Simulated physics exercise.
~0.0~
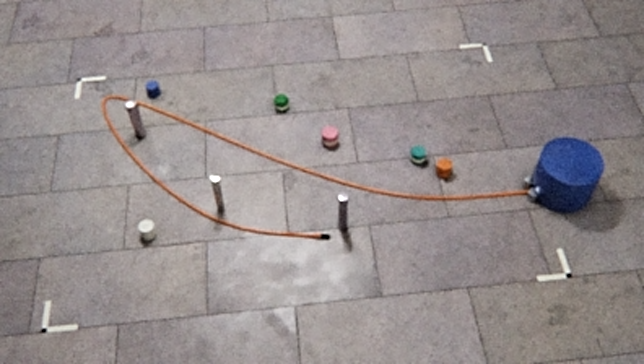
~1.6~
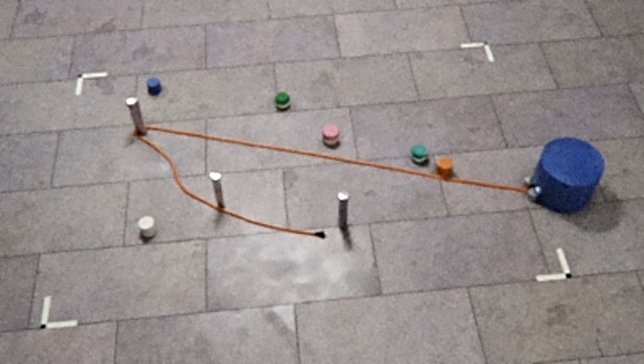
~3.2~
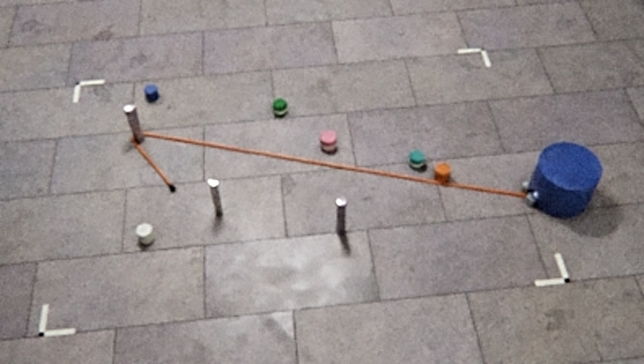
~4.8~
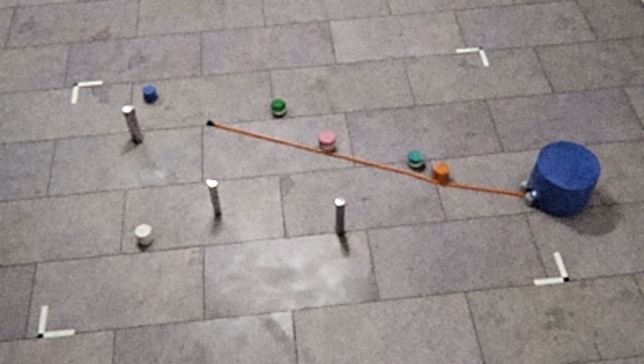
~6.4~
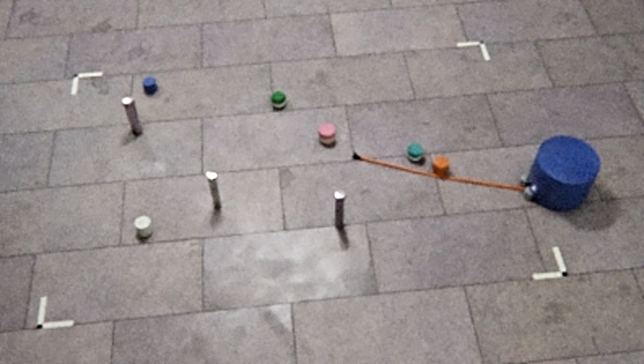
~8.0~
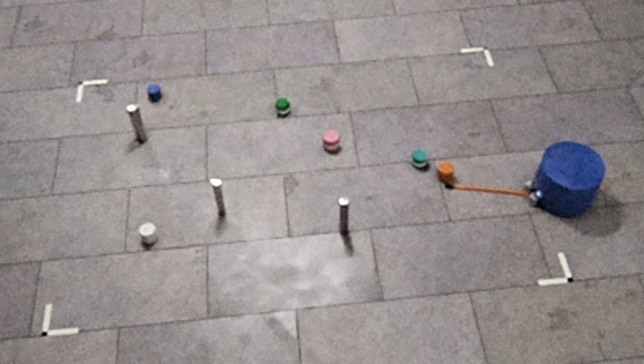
At the start, an orange lead runs left from a large blue reel, bends around the far-left metal post and curves back below the middle post to end near the right-hand post. As the reel takes it up, the loop tightens against the far-left post and the plug slides back past the middle post. The plug then rounds the far-left post and comes free. The straightened lead draws rightward past the pink, teal and orange tubs. It ends as a short length beside the orange tub, while the small containers and posts stay in place.
